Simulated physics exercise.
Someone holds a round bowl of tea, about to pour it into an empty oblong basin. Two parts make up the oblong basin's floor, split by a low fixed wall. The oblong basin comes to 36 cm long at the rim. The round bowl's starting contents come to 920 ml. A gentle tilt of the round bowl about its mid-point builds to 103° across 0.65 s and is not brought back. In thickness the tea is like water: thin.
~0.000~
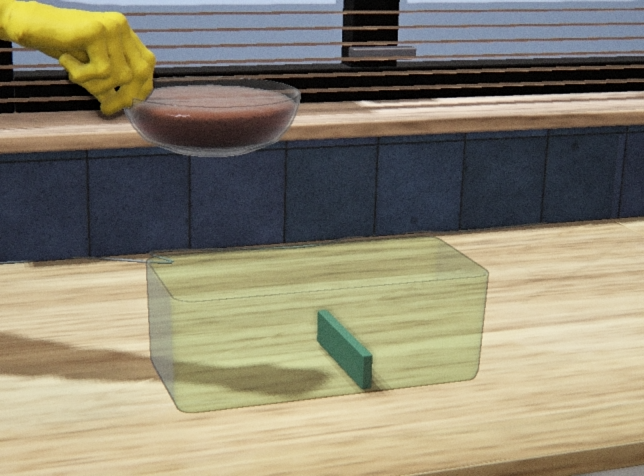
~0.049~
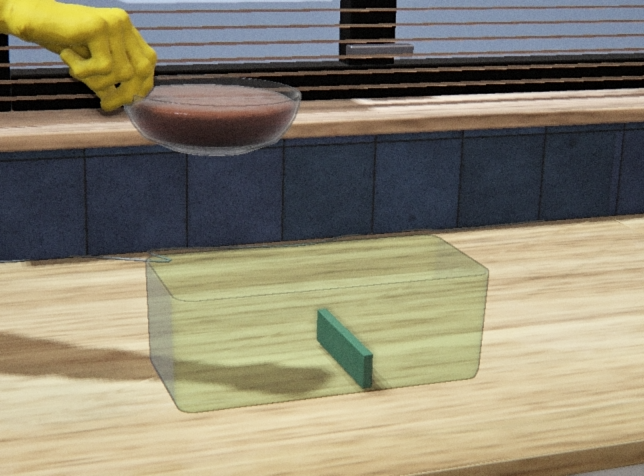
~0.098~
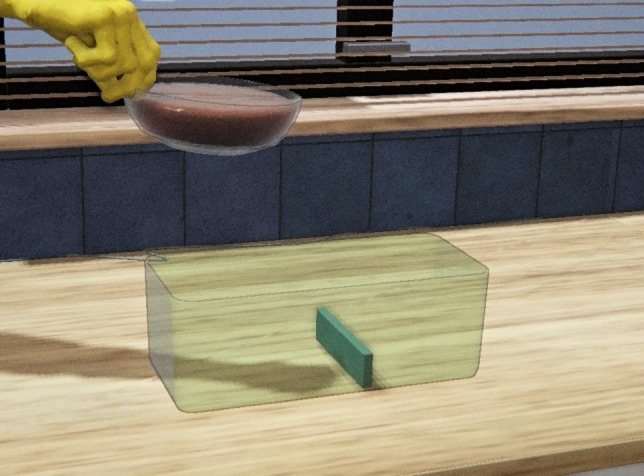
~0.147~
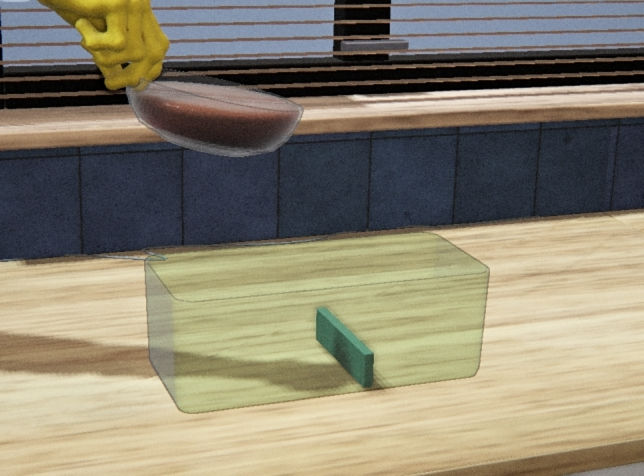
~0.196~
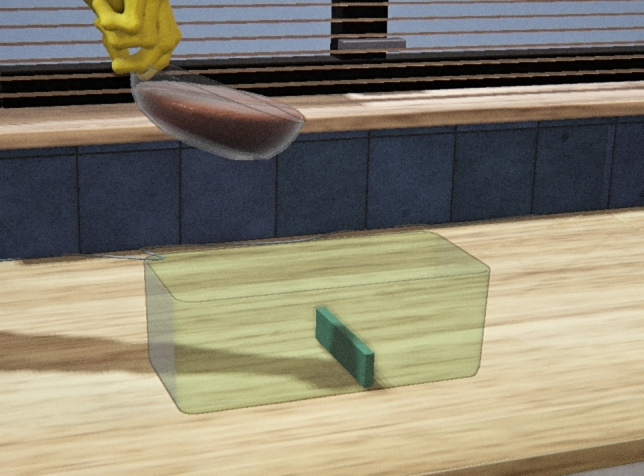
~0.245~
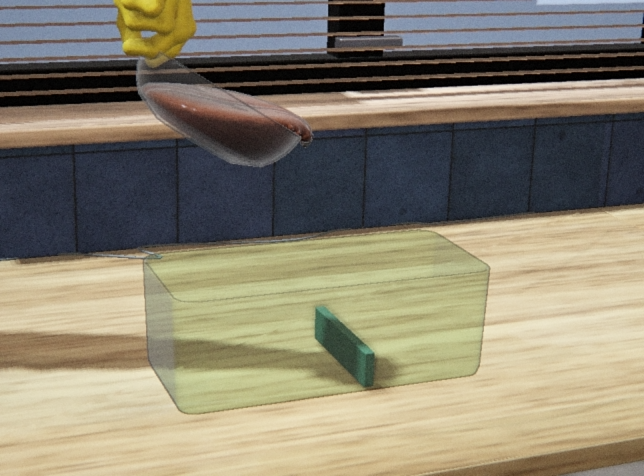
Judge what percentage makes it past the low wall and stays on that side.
Some 42 per cent makes it over and stays.
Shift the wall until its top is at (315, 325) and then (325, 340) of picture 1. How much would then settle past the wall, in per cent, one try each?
One try each: Around 65 percent and then around 55 percent.
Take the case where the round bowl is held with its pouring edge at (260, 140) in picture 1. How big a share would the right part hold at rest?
It would then come to around 20 percent.
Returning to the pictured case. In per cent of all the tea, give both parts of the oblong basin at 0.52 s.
Lab note: Left near 18, right near 34.
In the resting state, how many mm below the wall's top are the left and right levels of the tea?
The left side gives some 26 mm, the right side some 22 mm.
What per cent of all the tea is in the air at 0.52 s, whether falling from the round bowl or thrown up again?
I'd say close to 44 per cent.
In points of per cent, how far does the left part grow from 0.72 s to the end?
I'd say near 6 percent.
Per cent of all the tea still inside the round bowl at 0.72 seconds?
Roughly 0 per cent.
Then, 0.52 s in, the tilt is 93° and 3 per cent is still to pour, 18 is left of the wall and 34 right of it.
Then, 0.72 s in, the tilt is 103° and 0 per cent is still to pour, 46 is left of the wall and 39 right of it.
Then, 0.92 s in, the tilt is 103° and 0 per cent is still to pour, 50 is left of the wall and 43 right of it.
Then, 1.15 s in, the tilt is 103° and 0 per cent is still to pour, 52 is left of the wall and 42 right of it.
Finally, 52 per cent lies left of the wall, 42 right of it and 6 outside.
